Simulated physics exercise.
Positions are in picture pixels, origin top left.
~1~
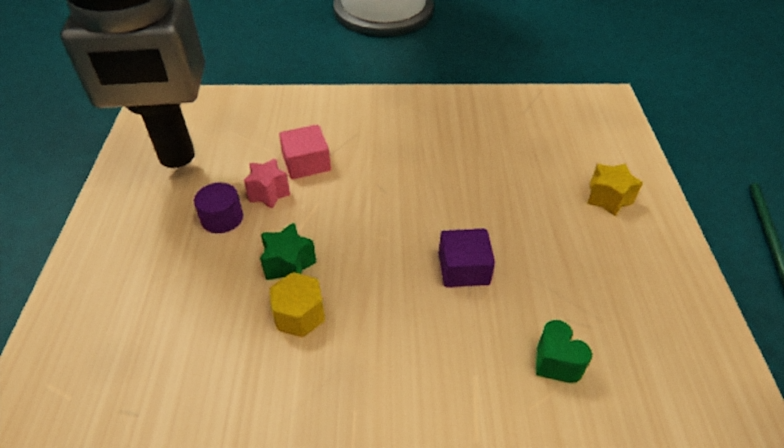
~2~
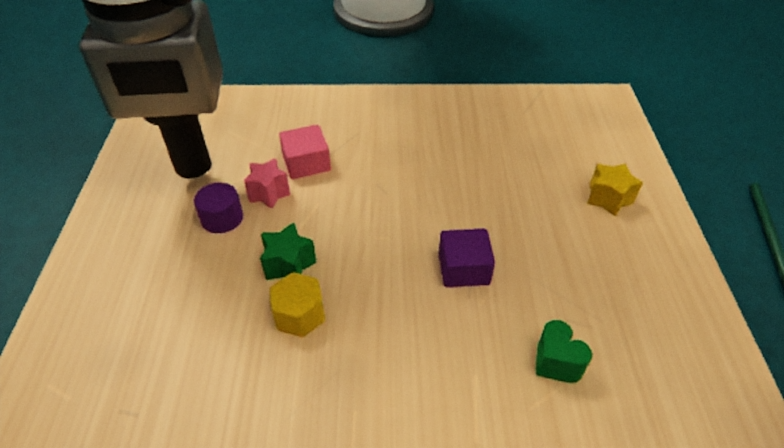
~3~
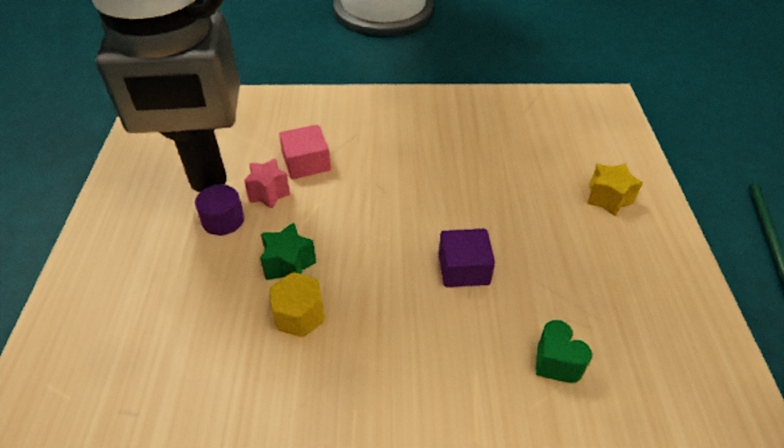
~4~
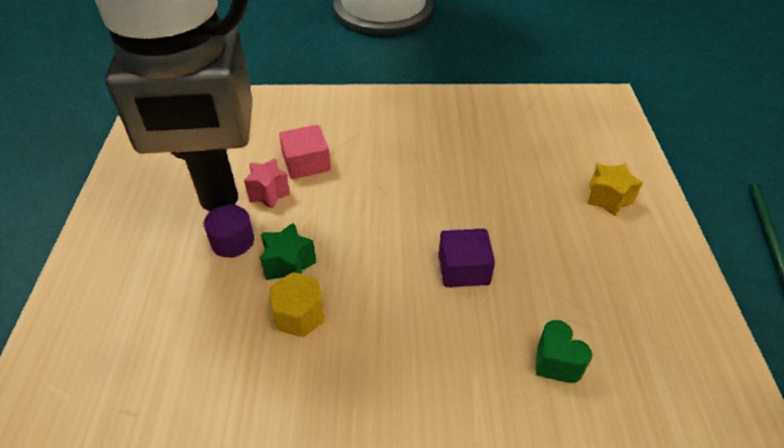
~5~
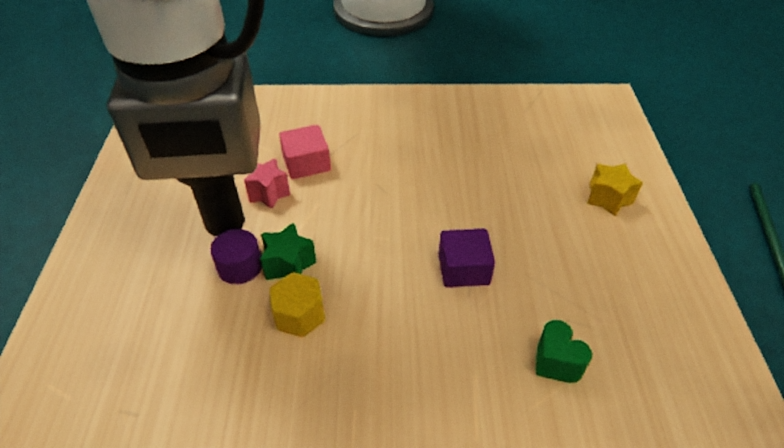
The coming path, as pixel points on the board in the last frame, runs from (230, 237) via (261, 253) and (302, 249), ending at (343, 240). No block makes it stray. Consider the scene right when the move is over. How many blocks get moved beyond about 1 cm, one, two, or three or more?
The answer will be two.
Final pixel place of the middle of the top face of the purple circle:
My estimate: (248, 268).
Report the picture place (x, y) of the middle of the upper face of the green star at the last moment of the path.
By then it is at (322, 254).
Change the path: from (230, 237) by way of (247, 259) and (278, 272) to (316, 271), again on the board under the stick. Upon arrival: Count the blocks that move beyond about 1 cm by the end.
Moved: 2.
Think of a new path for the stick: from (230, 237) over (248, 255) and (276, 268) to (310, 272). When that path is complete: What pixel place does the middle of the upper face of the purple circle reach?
Its top middle will sit at (253, 282).
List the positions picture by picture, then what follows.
Lower end of the stick (177, 157), tops of blocks, purple circle (216, 196), pink star (264, 172), green star (284, 243), in the first picture.
Stick (193, 167), blocks as before, in the second picture.
Stick (209, 180), purple circle (217, 198), in the third picture.
Stick (219, 199), purple circle (226, 220), in the fourth picture.
Stick (225, 223), purple circle (234, 245), pink star (264, 172), green star (284, 243), in the fifth picture.
On the path given first. One third of the way, stick (257, 239); purple circle (247, 267); green star (289, 248), turned 30° anticlockwise.
Two thirds of the way, stick (300, 235); purple circle (248, 268); green star (314, 254).
At the end, stick (342, 226); purple circle (248, 268); pink star not moved; green star (322, 254), turned 25° clockwise.
